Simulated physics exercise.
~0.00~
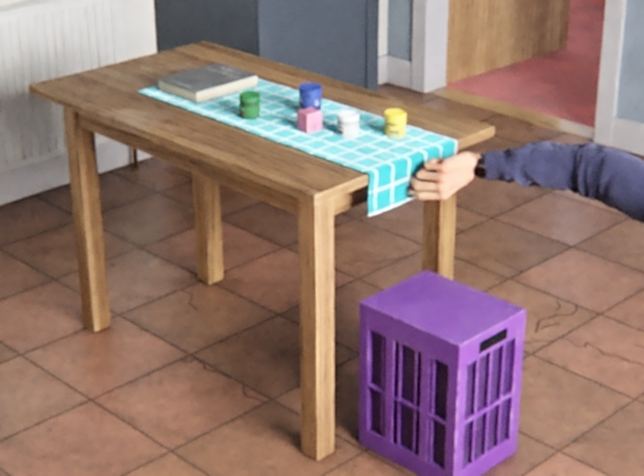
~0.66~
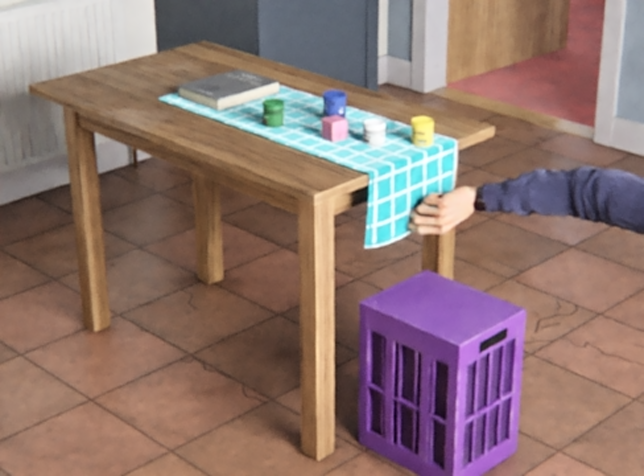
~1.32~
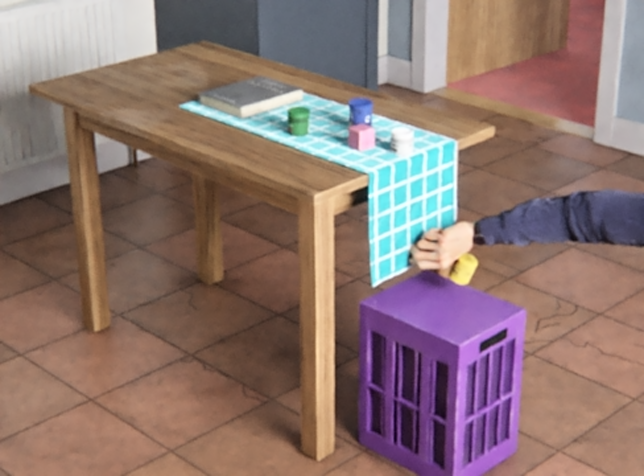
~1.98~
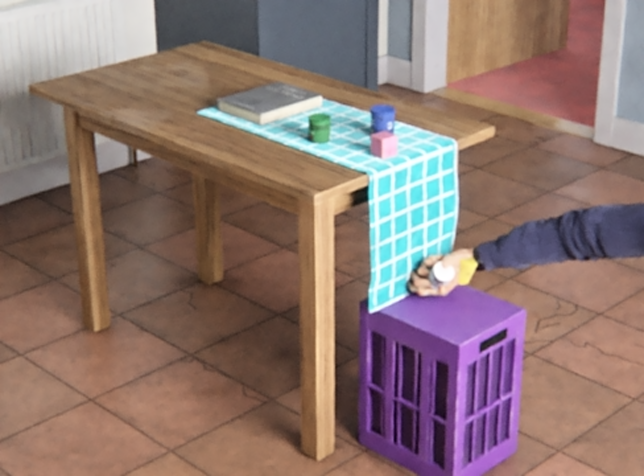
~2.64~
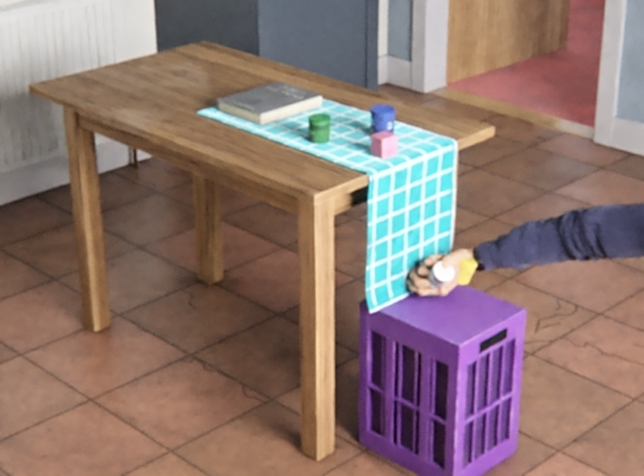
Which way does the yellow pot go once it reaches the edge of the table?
It moves down, dropping past the table's edge to beside the hand, just above the purple crate.
The clip opens on a wooden table where a turquoise checked tea towel carries a grey book, green, white and yellow pots, a blue can and a pink cube, while a hand holds its hanging end above a purple crate. The hand draws the cloth down, and everything on it slides to the right together. The yellow pot goes over the table's edge and drops beside the hand. The white pot follows it down as the hem reaches the crate. At the end the hand stays on the hem, both pots beside it, and the other things remain on the table.
